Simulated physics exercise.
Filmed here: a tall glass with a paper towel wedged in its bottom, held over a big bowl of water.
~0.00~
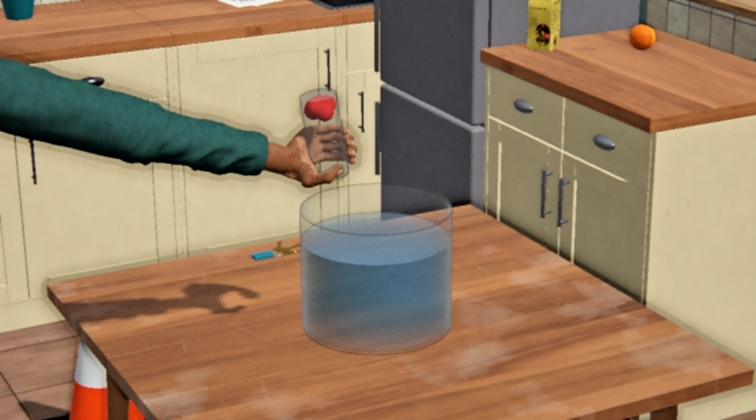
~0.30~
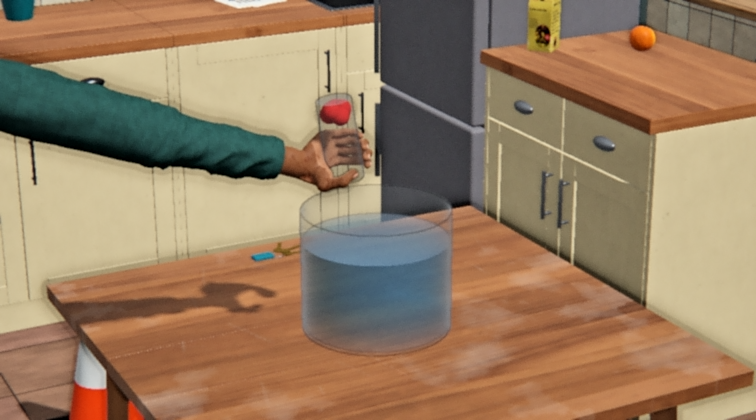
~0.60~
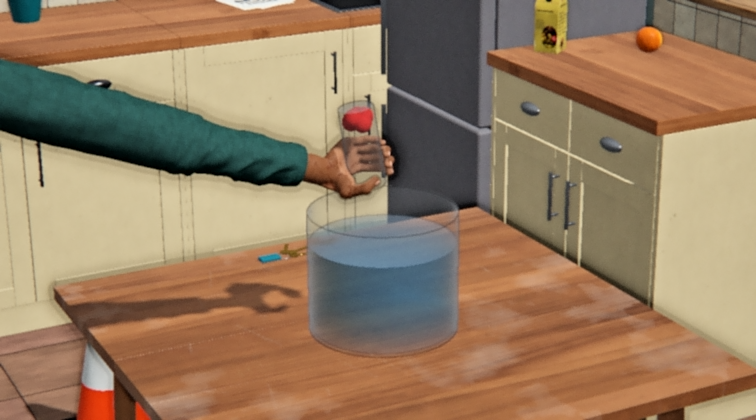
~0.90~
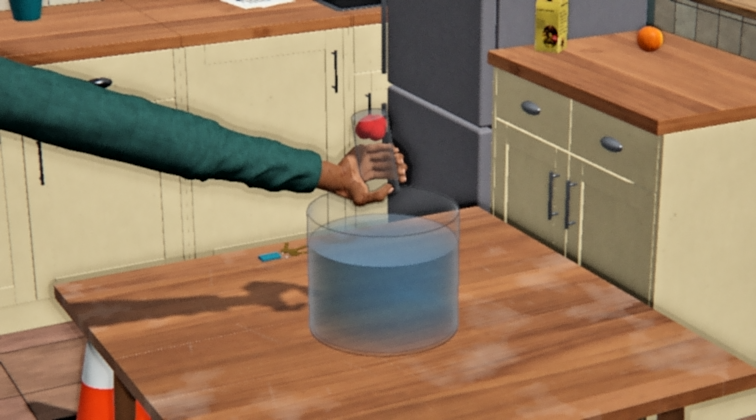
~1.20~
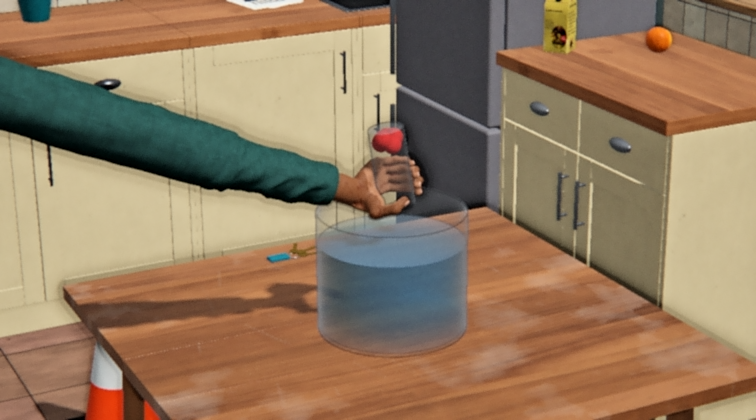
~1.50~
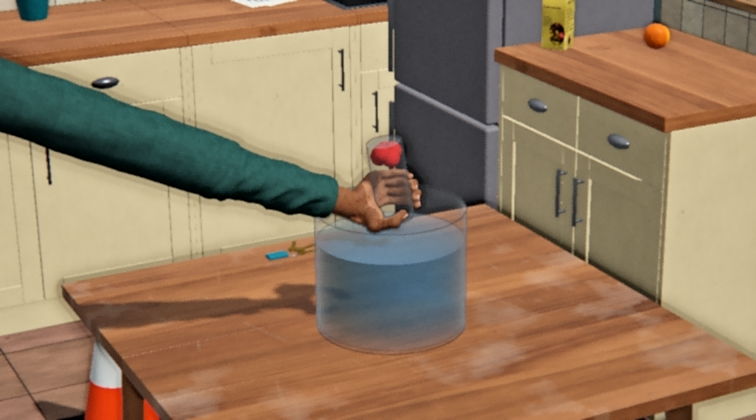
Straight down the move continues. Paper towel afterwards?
Dry.
After 2.0 s, the tall glass enters the water.
After 2.6 s, air is trapped inside and holds the level down.
After 4.0 s, the tall glass is under, still full of air, and the paper towel is dry.
